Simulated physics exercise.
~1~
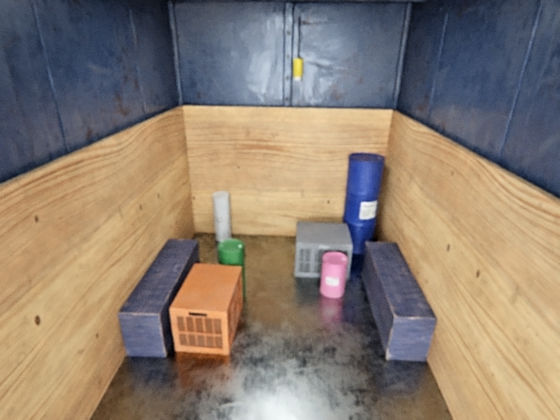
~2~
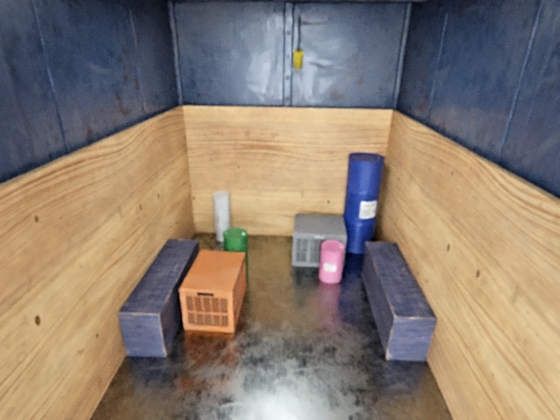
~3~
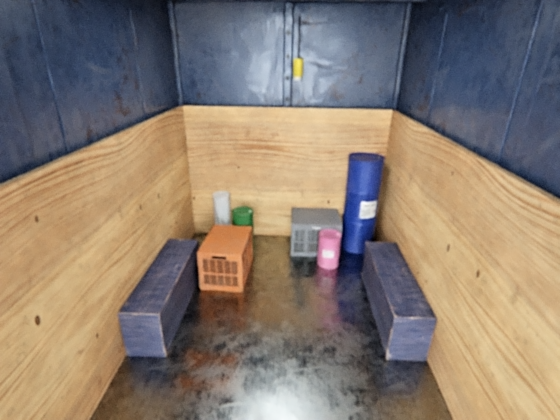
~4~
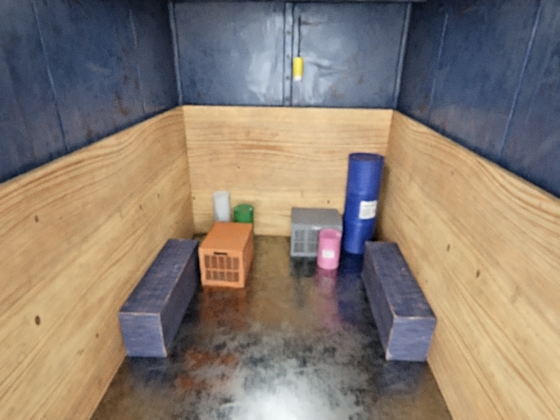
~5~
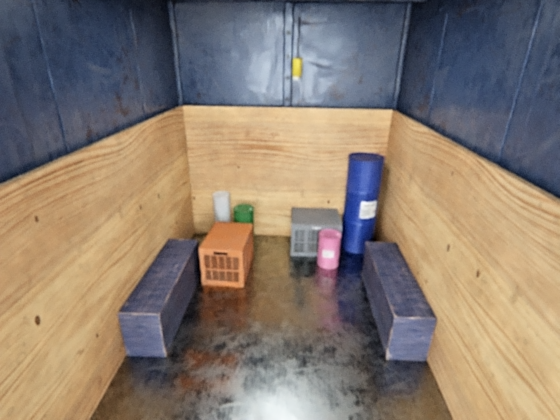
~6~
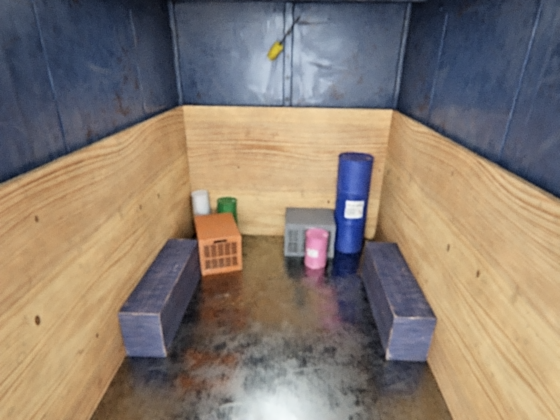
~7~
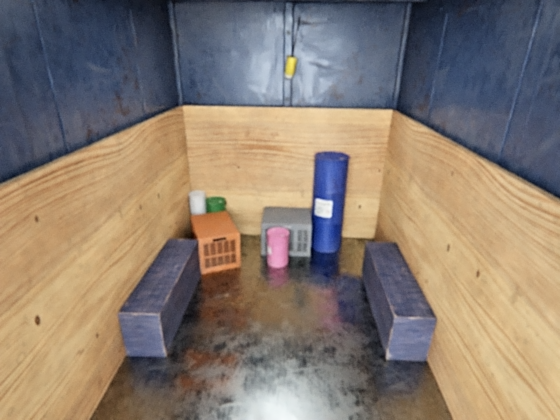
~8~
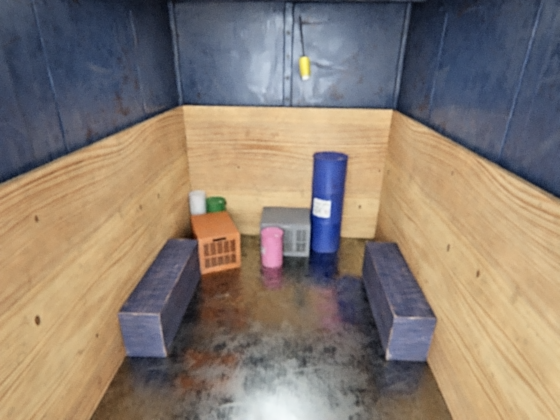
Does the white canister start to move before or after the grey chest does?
It starts after the grey chest. The grey chest slides towards the far wall early on, while the white canister stays put until the load shifts left.
